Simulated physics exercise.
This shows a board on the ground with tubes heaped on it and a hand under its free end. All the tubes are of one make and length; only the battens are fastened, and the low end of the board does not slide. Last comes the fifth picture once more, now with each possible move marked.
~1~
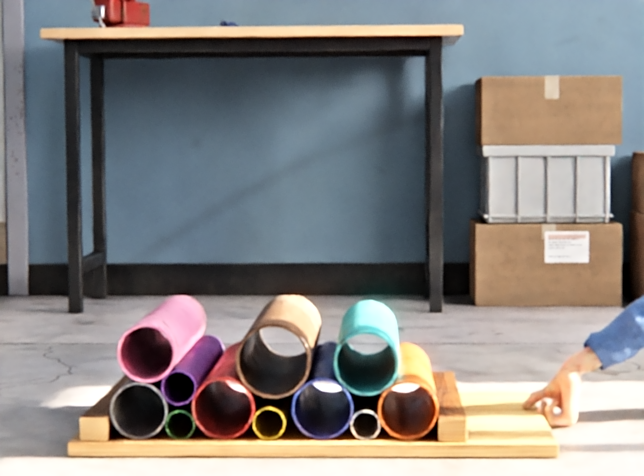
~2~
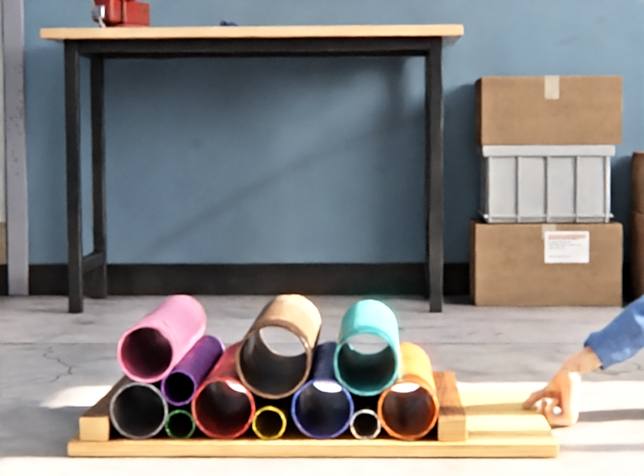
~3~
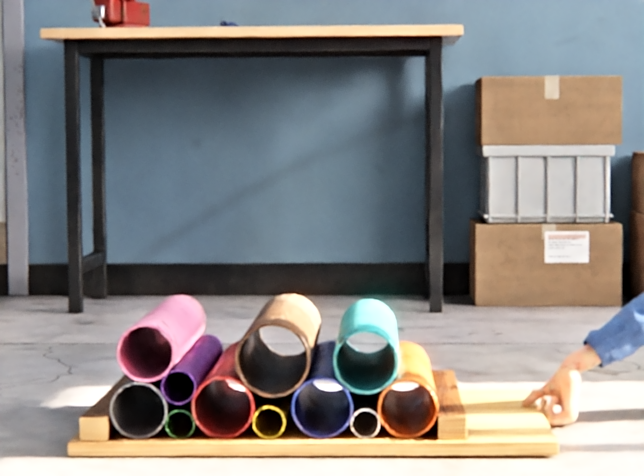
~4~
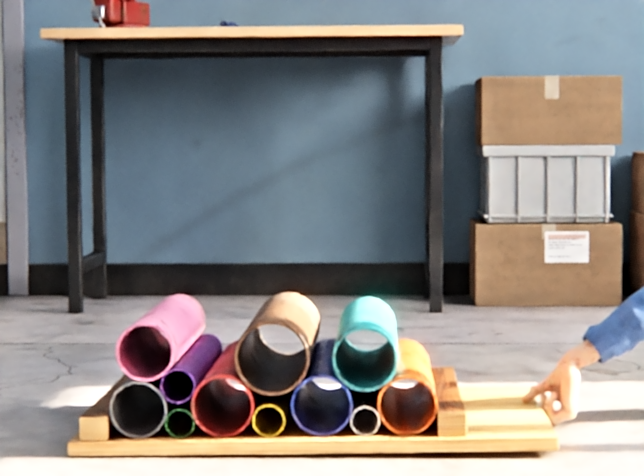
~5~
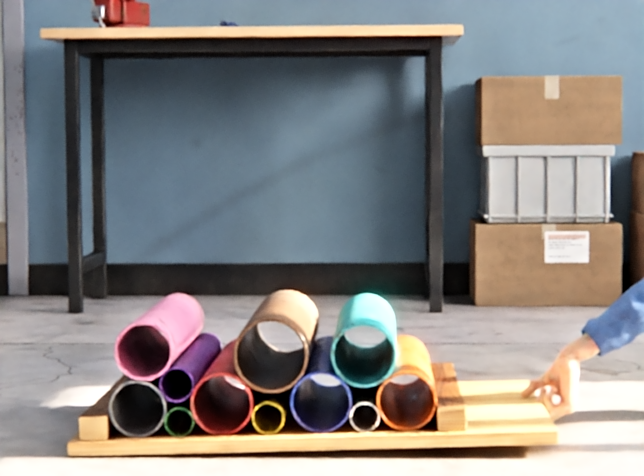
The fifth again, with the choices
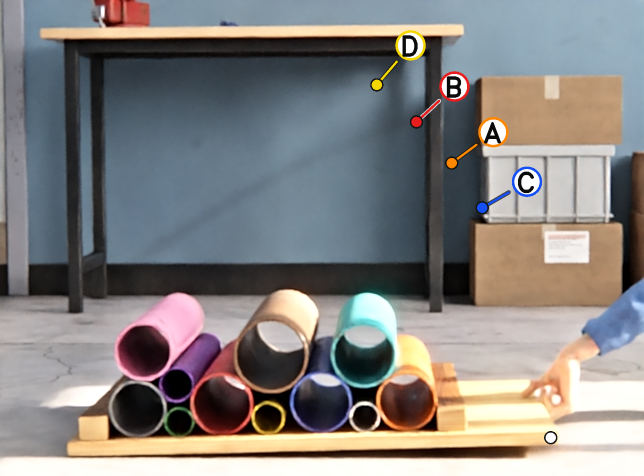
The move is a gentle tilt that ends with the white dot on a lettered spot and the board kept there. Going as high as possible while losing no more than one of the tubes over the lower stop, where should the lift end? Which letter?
The last mark within the limit is A.
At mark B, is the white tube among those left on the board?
Yes, with B.
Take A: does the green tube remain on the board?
Yes.
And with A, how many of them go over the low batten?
It comes to one.
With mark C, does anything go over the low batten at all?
Yes, at C.
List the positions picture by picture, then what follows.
The first picture shows board (318, 410); grey tube (139, 410).
The second picture shows red tube (223, 408).
The third picture shows board (318, 409); white tube (366, 424); orange tube (408, 408); blue tube (322, 408).
The fourth picture shows board (317, 407); grey tube (138, 409); red tube (223, 406).
The fifth picture shows board (317, 404); grey tube (138, 409).
On the marked copy, A at (452, 163); B at (416, 122); C at (482, 208); D at (377, 85); the white dot at (551, 438).
Taking A. A third of the way, board at 20°.
Two thirds of the way, board at 36°.
When it is over, board at 36°, one over the low batten (pink).
As for the rest, B three over the low batten (turquoise, brown, pink); C one over the low batten (pink); D three over the low batten (turquoise, brown, pink).
